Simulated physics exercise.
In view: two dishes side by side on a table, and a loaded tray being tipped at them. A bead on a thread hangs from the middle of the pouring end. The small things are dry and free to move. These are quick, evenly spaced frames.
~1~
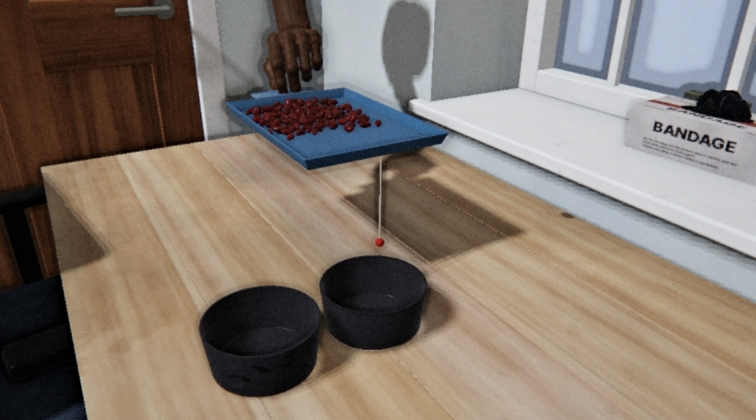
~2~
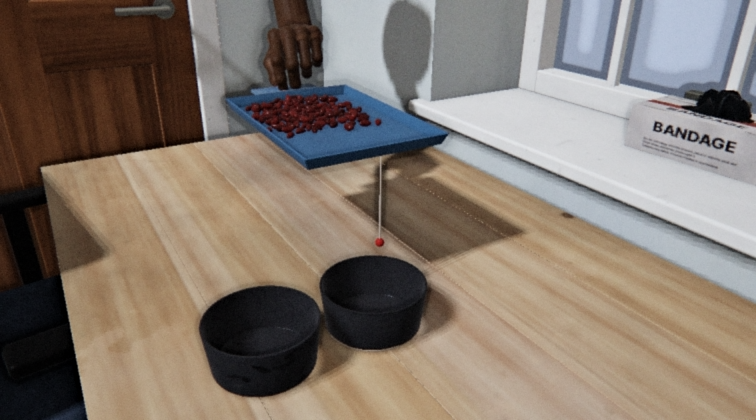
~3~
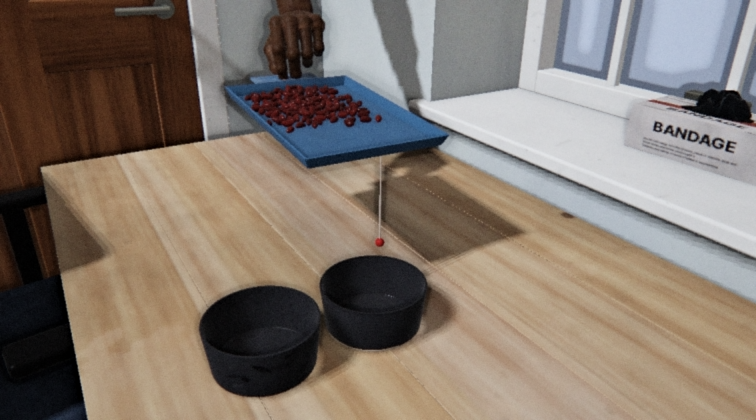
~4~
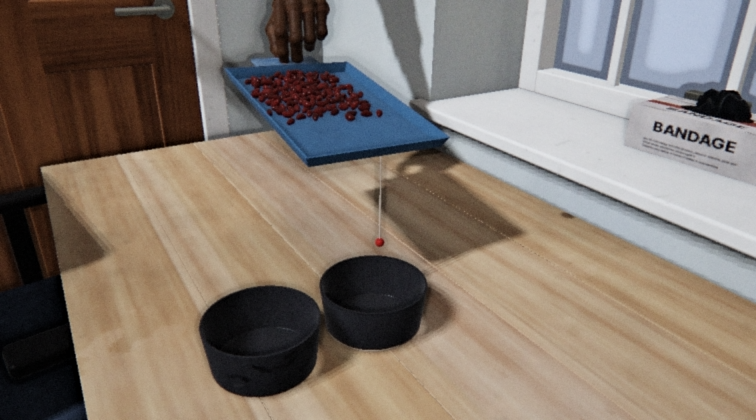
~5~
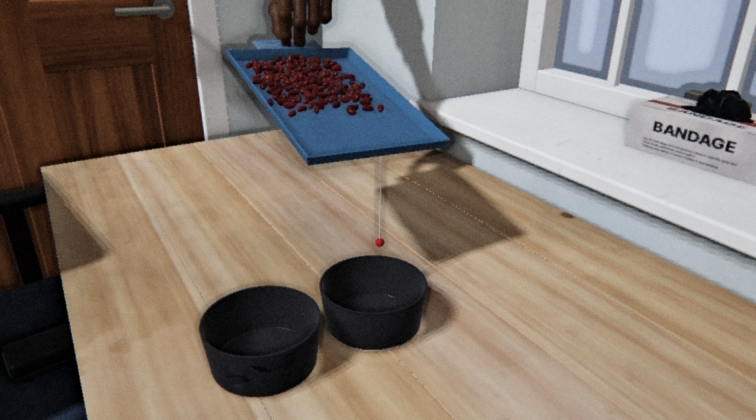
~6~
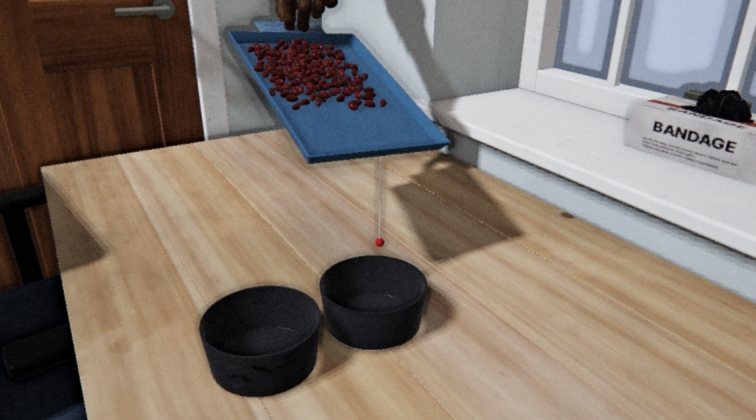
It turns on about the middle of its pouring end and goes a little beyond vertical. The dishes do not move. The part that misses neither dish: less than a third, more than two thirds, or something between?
In the dishes lies under a third of it.
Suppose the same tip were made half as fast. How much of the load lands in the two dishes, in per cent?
Some 30 per cent.
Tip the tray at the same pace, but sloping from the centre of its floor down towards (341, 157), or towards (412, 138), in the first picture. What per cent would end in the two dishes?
First some 70, then 0 per cent.
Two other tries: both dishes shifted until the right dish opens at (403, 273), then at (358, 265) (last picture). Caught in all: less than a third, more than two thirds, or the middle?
The first try: One to two thirds. The second: Under a third.
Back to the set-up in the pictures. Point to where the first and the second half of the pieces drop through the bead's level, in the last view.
Around (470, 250) and then (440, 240).
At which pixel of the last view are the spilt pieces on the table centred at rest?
At about (483, 309).
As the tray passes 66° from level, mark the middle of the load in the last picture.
Roughly at (428, 163).
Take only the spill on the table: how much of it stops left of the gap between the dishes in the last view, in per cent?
About 0 per cent.
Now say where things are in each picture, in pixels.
Corners of the pouring end at (308, 157) and (442, 132), level; middle of the load at (304, 114), kidney beans; left dish at (285, 370); right dish at (402, 327); bead on its thread at (380, 242), in the first picture.
Corners of the pouring end at (308, 157) and (442, 132), level; middle of the load at (304, 112), in the second picture.
Corners of the pouring end at (308, 156) and (443, 134), tipped barely, lowest at the right corner; middle of the load at (304, 104), in the third picture.
Corners of the pouring end at (309, 155) and (443, 135), tipped a little, lowest at the right corner; middle of the load at (305, 92), in the fourth picture.
Corners of the pouring end at (310, 154) and (444, 137), tipped clearly, lowest at the right corner; middle of the load at (306, 80), in the fifth picture.
Corners of the pouring end at (312, 153) and (444, 139), tipped clearly, lowest at the right corner; middle of the load at (309, 68); left dish at (285, 370); right dish at (402, 327), in the sixth picture.
Soon after the last picture, tray tipped steeply; about half on the tray; a stray few in the right dish; a stray few outside both; about half in the air.
A little later, tray tipped past a quarter turn; about a quarter in the right dish; most outside both; a stray few in the air.
Later still, tray tipped past a quarter turn; about a quarter in the right dish; most outside both.
At rest, tray tipped past a quarter turn; none in the left dish; about a quarter in the right dish; most outside both.
